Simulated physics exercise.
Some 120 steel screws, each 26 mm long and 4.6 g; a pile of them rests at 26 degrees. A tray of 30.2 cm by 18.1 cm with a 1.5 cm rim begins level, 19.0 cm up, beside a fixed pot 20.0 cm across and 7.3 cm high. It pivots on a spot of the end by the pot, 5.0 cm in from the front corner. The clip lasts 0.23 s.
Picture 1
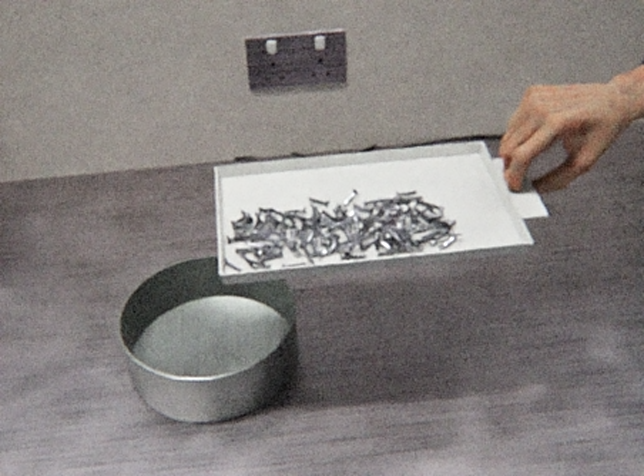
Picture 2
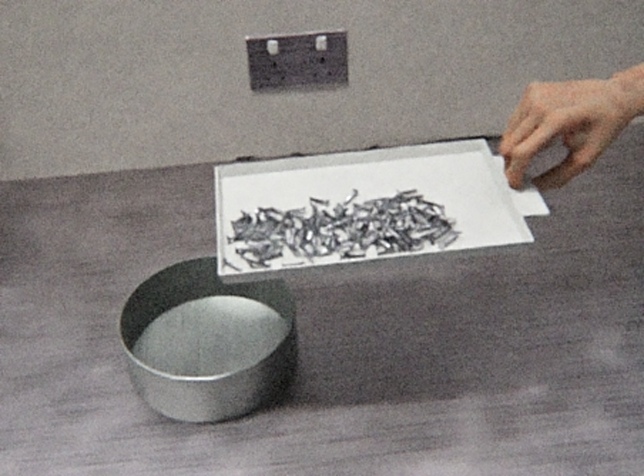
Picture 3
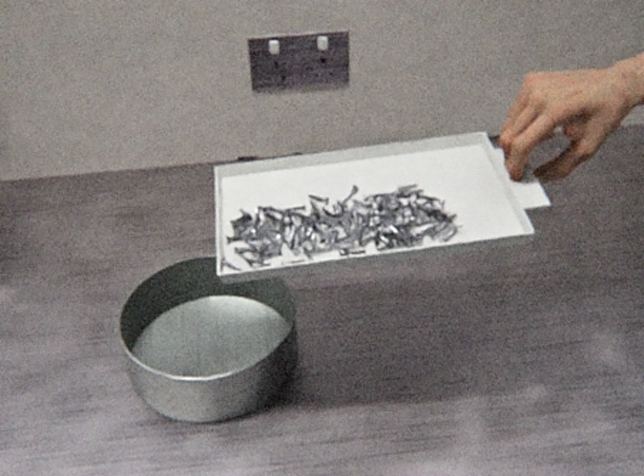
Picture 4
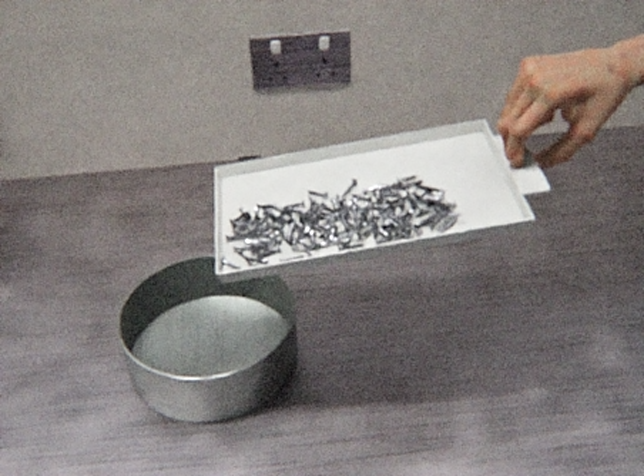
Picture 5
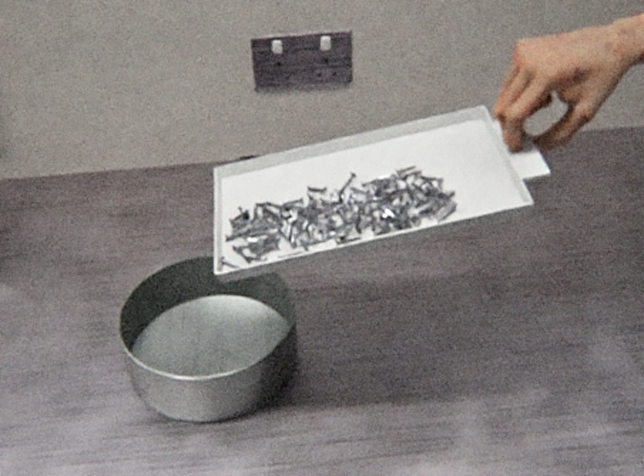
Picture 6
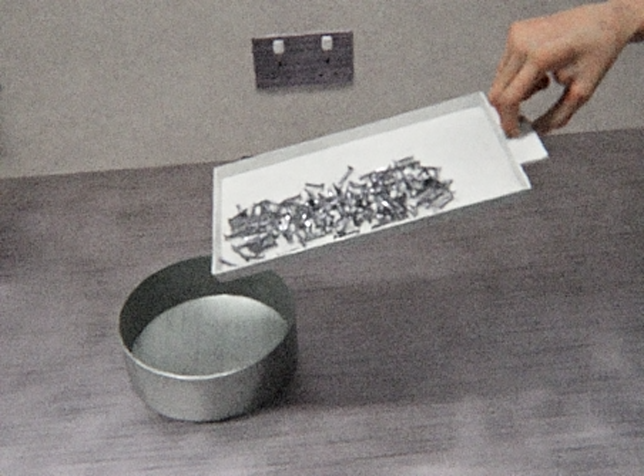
Above a wooden surface, a hand slowly raises the right end of a white tray of screws.
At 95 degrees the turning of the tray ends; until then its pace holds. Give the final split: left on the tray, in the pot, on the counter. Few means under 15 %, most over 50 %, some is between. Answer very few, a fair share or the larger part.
Left on the tray: Very few; in the pot: The larger part; on the counter: Very few.
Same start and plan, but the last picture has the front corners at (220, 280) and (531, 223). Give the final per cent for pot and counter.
Pot 30, counter 70.
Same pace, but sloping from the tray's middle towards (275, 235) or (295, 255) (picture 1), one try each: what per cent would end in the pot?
About 75 and 45 per cent.
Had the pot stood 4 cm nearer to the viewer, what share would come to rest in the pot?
In that case some 85 per cent.
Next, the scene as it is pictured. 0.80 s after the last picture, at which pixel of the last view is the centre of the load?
Around (203, 270).
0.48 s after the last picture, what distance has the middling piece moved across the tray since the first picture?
About 10 cm.
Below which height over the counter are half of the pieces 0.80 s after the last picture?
About 14 cm.
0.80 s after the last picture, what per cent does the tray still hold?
Some 40 per cent of the load.
Then, 0.48 s after the last picture, tilt 52 degrees; the tray holds 100 %, the pot 0 %.
Then, 0.80 s after the last picture, tilt 78 degrees; the tray holds 40 %, the pot 40 %.
Then, 1.22 s after the last picture, tilt 95 degrees; the tray holds 0 %, the pot 90 %.
In the end, tray 0 %, pot 95 %, counter 5 %.
